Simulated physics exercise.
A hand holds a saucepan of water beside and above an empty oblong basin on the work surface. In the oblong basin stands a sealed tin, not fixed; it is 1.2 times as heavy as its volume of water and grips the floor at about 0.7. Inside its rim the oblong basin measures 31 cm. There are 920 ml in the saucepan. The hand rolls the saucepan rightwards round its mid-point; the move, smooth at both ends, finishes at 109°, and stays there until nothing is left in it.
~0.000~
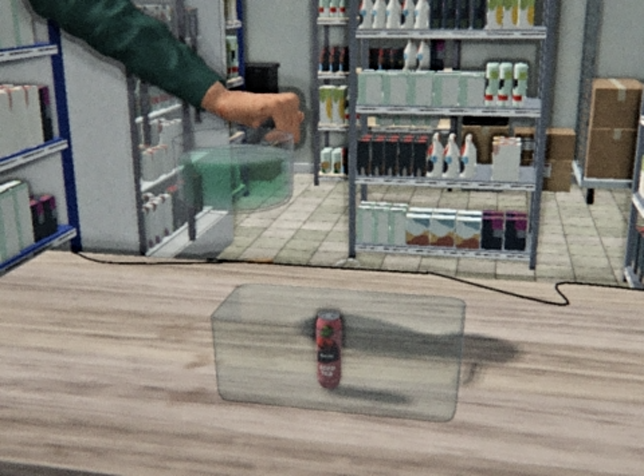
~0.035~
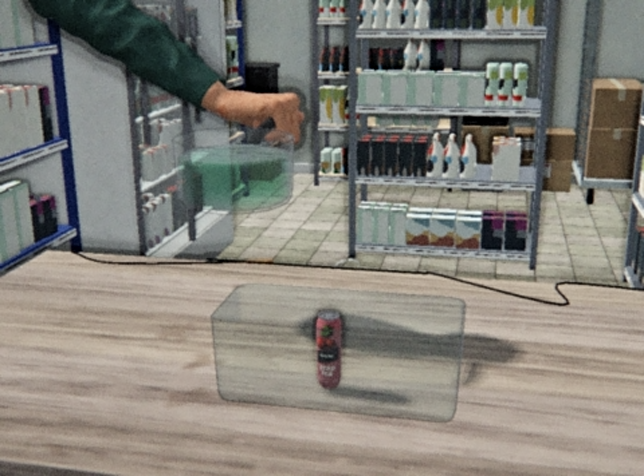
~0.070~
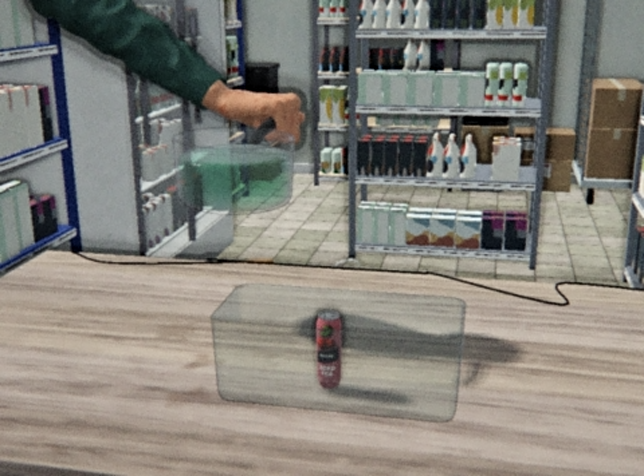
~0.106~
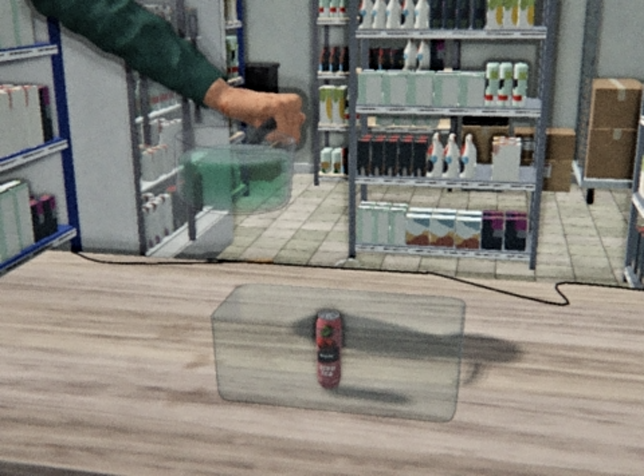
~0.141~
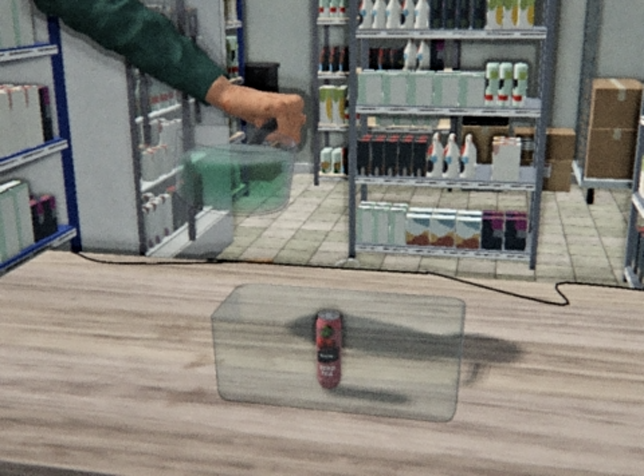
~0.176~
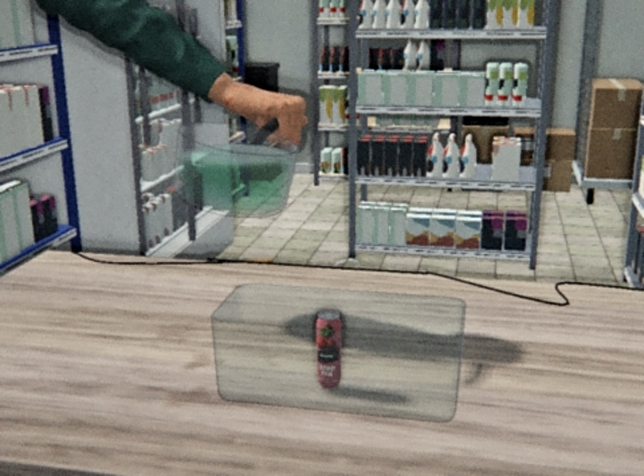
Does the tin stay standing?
The tin keeps standing.
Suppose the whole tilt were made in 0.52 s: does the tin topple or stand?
The tin falls.
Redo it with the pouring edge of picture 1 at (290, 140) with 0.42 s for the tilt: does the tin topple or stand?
Then it falls.
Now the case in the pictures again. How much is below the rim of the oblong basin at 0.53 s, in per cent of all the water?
Near 4 in a hundred.
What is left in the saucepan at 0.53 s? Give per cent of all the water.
About 60 per cent.
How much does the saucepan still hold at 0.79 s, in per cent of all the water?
Some 10 per cent.
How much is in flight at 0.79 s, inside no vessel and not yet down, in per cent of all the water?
Some 14 per cent.
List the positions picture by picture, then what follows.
In the first frame, it leans 0°; its right rim is at (291, 141); the water meets the walls at (182, 153) and (290, 156); the oblong basin's rim runs from (225, 302) to (463, 320); the tin's top is at (329, 318).
In the second frame, it leans 0°; its right rim is at (291, 141); the water meets the walls at (182, 152) and (290, 156).
In the third frame, it leans 2°; its right rim is at (292, 143); the water meets the walls at (182, 152) and (291, 157).
In the fourth frame, it leans 4°; its right rim is at (293, 145); the water meets the walls at (183, 152) and (291, 158).
In the fifth frame, it leans 7°; its right rim is at (294, 149); the water meets the walls at (183, 152) and (292, 159).
In the sixth frame, it leans 11°; its right rim is at (296, 153); the water meets the walls at (184, 152) and (293, 159).
After 0.53 s the tilt is 75° and 60 per cent is still to pour; the tin stands where it began.
After 0.79 s the tilt is 107° and 10 per cent is still to pour; the tin stands where it began.
After 1.06 s the tilt is 109° and 0 per cent is still to pour; the tin stands 1 cm from where it began.
After 1.35 s the tilt is 109° and 0 per cent is still to pour; the tin stands 1 cm from where it began.
In the end the tin stands 1 cm from where it began.
